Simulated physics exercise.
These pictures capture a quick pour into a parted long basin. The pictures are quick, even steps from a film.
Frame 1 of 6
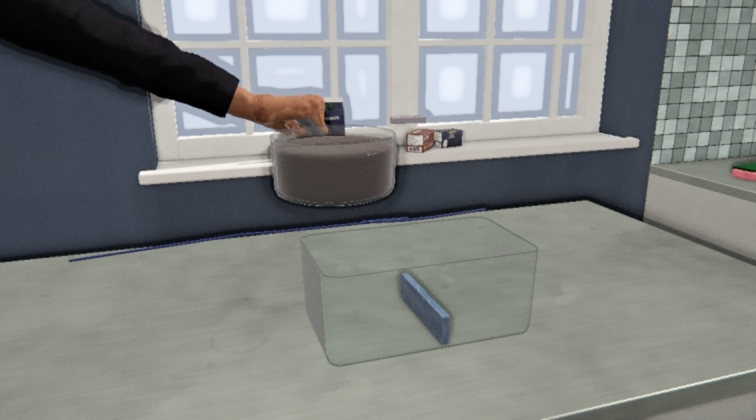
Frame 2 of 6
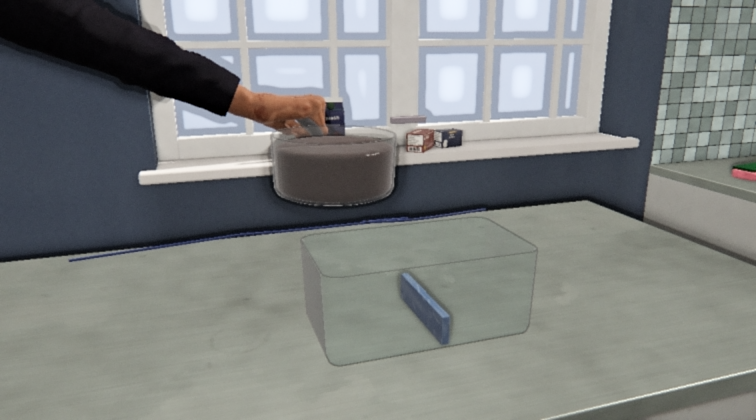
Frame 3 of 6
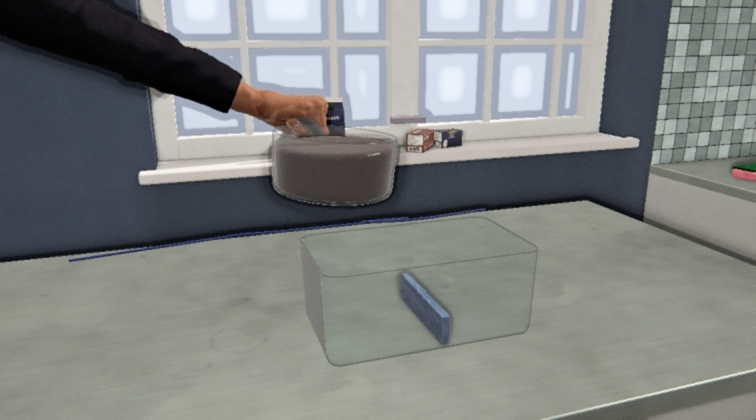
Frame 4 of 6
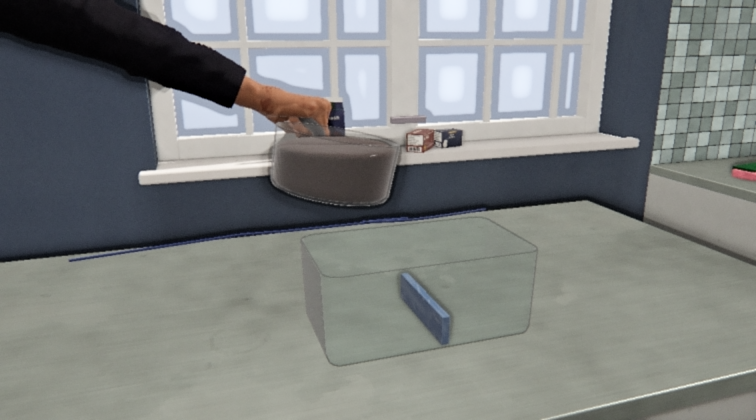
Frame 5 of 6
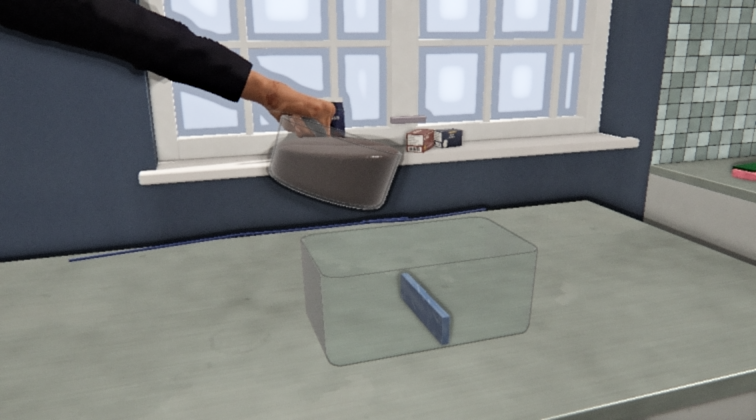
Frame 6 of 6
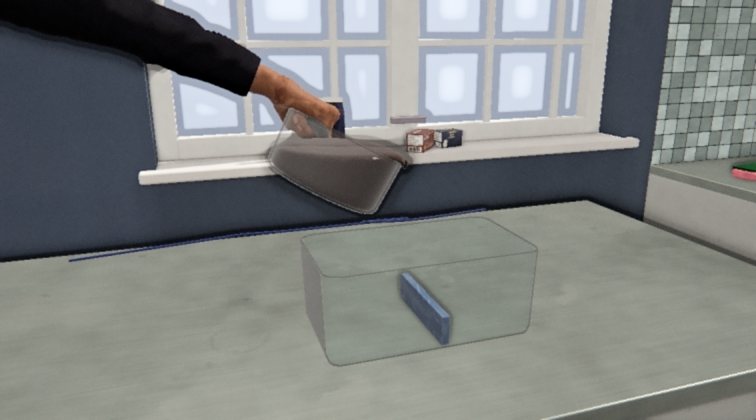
A hand tilts a clear round bowl of dark coffee steadily to the right, slightly at first and then more steeply, above a clear long basin with a blue dividing wall on a grey counter.
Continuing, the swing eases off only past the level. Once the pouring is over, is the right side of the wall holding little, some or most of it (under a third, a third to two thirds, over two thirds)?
It holds some.
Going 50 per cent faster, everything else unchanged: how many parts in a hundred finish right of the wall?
Share on the right: Some 40 percent.
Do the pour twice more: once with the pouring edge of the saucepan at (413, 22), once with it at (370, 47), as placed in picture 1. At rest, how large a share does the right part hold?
In turn 75 and 55 in a hundred.
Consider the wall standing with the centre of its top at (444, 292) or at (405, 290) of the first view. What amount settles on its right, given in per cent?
About 25 % for the first and about 80 % for the second.
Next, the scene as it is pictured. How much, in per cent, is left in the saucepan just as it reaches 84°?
It still holds around 35 per cent there.
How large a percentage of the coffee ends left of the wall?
Some 45 per cent.
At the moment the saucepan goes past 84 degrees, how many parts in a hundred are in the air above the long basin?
Close to 35 in a hundred.
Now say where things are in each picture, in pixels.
It leans 0°; its right rim is at (391, 132); the coffee meets the walls at (274, 150) and (388, 142); the long basin's rim runs from (311, 257) to (510, 233); the wall's top is at (423, 294), in the first picture.
It leans 1°; its right rim is at (392, 134); the coffee meets the walls at (274, 149) and (389, 143), in the second picture.
It leans 5°; its right rim is at (393, 137); the coffee meets the walls at (275, 148) and (390, 144), in the third picture.
It leans 11°; its right rim is at (395, 144); the coffee meets the walls at (276, 147) and (391, 145), in the fourth picture.
It leans 19°; its right rim is at (396, 153); the coffee meets the walls at (276, 149) and (395, 147), in the fifth picture.
It leans 29°; its right rim is at (396, 163); the coffee meets the walls at (273, 148) and (394, 156); 3 per cent is over the edge, in the sixth picture.
A moment on, the saucepan is tipped on its side and 33 per cent is still to pour, 3 is left of the wall and 28 right of it.
Next, the saucepan is tipped on its side and 9 per cent is still to pour, 27 is left of the wall and 58 right of it.
Then the saucepan is tipped on its side and 2 per cent is still to pour, 41 is left of the wall and 54 right of it.
Later the saucepan is tipped on its side and 0 per cent is still to pour, 45 is left of the wall and 53 right of it.
Finally, 46 per cent lies left of the wall, 53 right of it and 1 outside.
